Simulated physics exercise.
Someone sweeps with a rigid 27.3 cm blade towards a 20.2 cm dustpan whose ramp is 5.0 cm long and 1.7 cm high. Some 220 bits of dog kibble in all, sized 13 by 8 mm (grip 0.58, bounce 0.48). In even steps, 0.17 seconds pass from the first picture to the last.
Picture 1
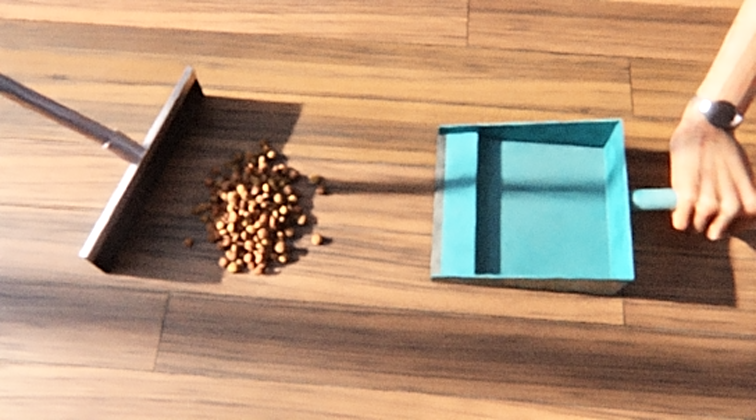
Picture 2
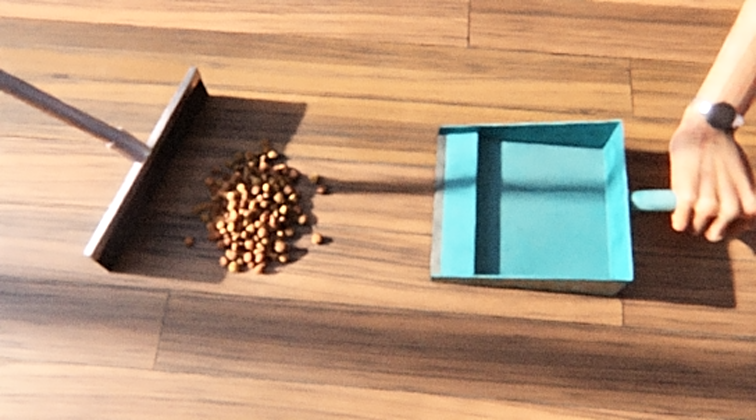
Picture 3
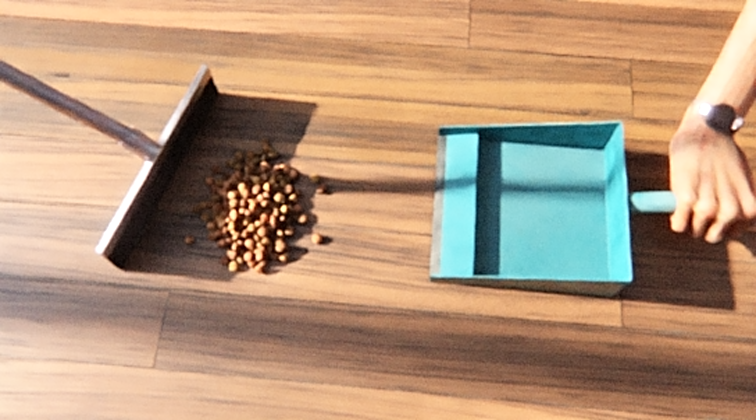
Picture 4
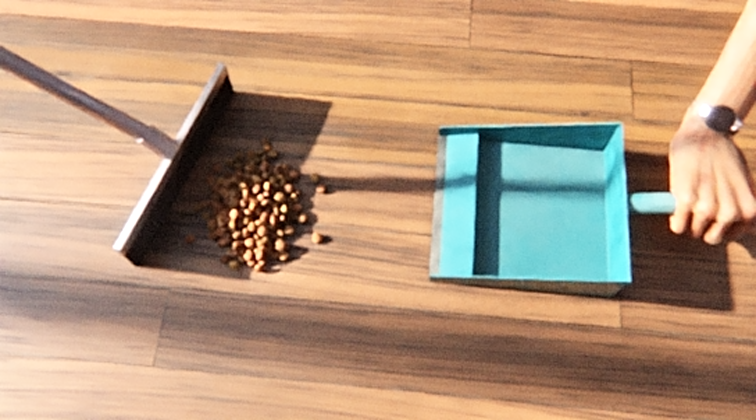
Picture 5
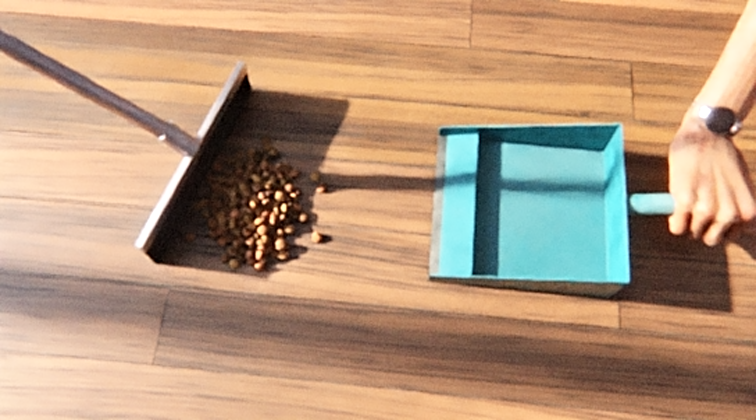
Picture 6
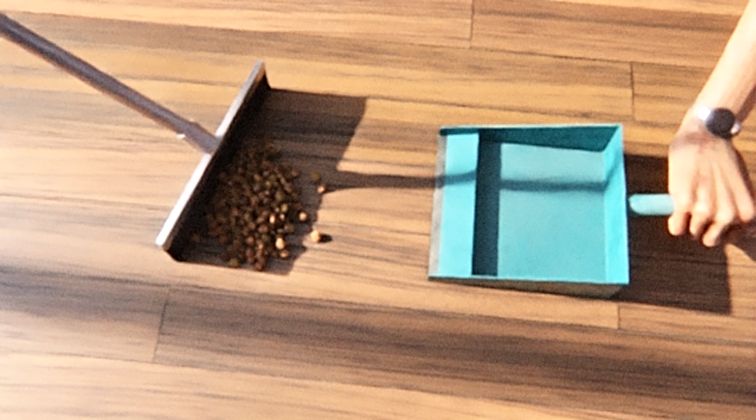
In this clip, a long-handled flat blade slides right across a wooden floor until it meets the left edge of a pile of brown kibble, while a hand wearing a watch holds a teal dustpan still on the right.
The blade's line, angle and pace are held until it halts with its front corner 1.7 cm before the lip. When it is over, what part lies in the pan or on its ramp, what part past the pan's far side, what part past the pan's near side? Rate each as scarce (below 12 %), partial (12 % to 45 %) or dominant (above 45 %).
Ratings: Pan - scarce; far side - scarce; near side - partial.
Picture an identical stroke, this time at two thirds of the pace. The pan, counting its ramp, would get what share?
I'd put it at roughly 0 per cent.
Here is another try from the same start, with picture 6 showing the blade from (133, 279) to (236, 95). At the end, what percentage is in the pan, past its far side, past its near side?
The pan gets 10, the far side 0 and the near side 65.
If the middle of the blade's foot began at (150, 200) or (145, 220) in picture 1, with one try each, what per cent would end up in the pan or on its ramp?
Estimates: 5 percent and 10 percent.
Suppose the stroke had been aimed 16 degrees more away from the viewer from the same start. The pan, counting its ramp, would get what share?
In that case around 0 per cent.
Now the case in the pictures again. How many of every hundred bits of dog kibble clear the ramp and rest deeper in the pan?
Estimate: Close to 0 per cent of the total.
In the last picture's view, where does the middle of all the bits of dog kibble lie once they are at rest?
I'd say roughly (399, 222).
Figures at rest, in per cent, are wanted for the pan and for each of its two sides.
Pan: 5%. Far side: 0%. Near side: 20%.
Then, 0.17 s after the last picture, middle of the blade 16 cm from the lip; 0 % over the lip, far side 0 %, near side 10 %.
Then, 0.28 s after the last picture, middle of the blade 9 cm from the lip; 0 % over the lip, far side 0 %, near side 15 %.
Then, 0.53 s after the last picture, middle of the blade 5 cm from the lip; 5 % over the lip, far side 0 %, near side 20 %.
In the end, pan 5 %, far side 0 %, near side 20 %, in front of the lip or behind the blade 75 %.
